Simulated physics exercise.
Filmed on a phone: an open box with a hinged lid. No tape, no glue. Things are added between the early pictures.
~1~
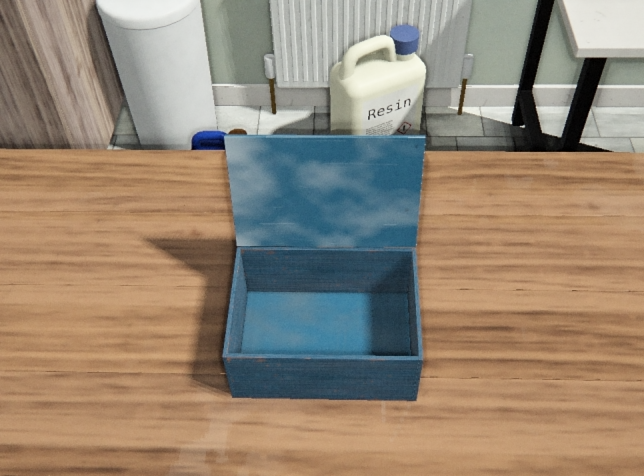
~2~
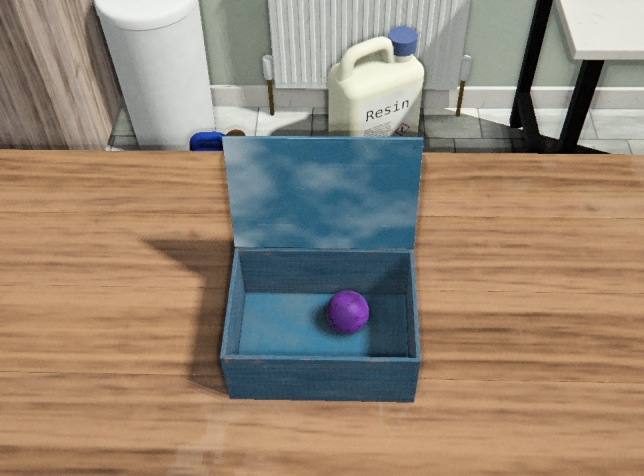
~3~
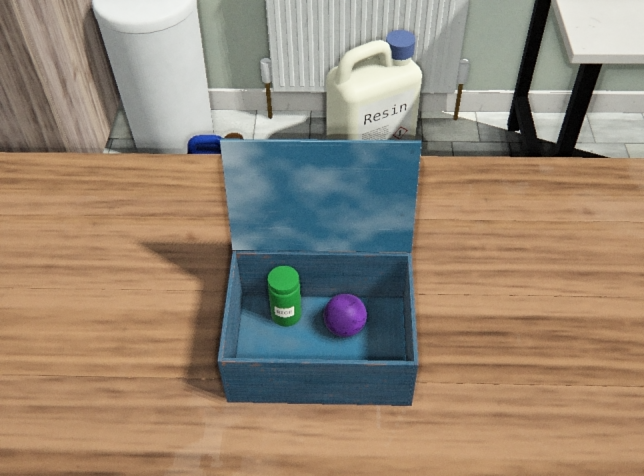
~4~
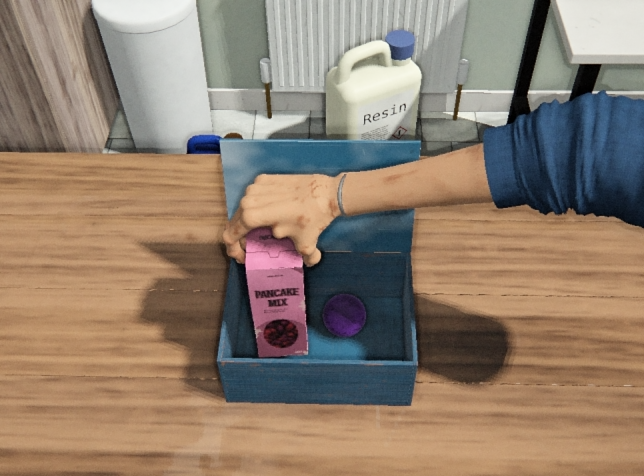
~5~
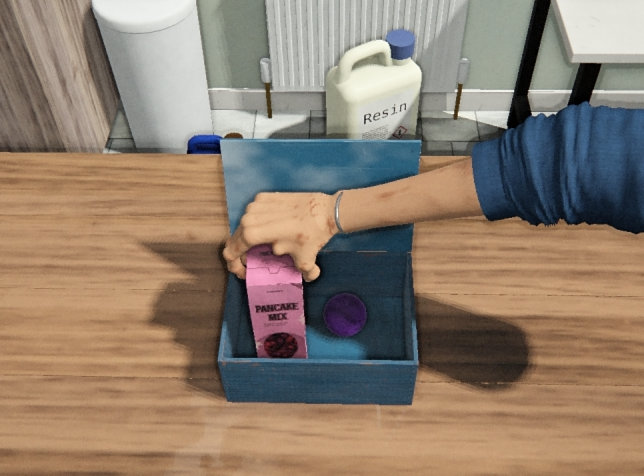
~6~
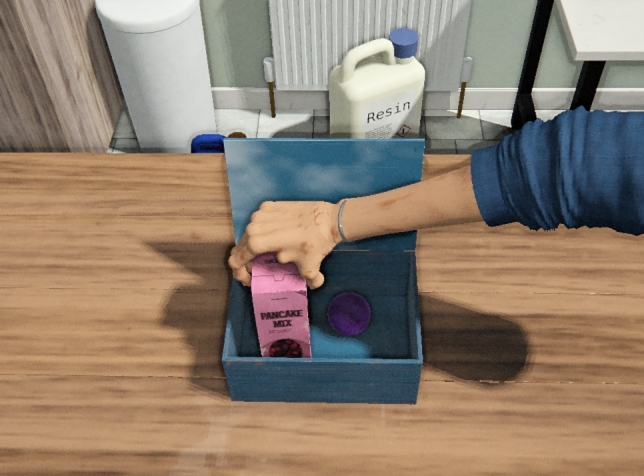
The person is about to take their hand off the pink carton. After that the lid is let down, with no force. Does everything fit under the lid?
Here the lid is held up.
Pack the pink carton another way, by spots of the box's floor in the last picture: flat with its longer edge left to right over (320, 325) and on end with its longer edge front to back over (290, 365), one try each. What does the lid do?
First, it sits on the rim; second, it is held up.
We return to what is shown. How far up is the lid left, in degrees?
Some 55° above the rim.
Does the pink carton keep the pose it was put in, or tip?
The pink carton keeps its pose.
Then, 1.00 s later than the last frame, lid starting down.
Then, 1.20 s later than the last frame, pink carton resting near (283, 313).
Then, 1.40 s later than the last frame, lid 72° above the rim.
Then, 1.60 s later than the last frame, lid 60° above the rim.
When it is over, lid 54° above the rim; all 3 as before. End places, in pixels of the last picture, pink carton near (283, 313).
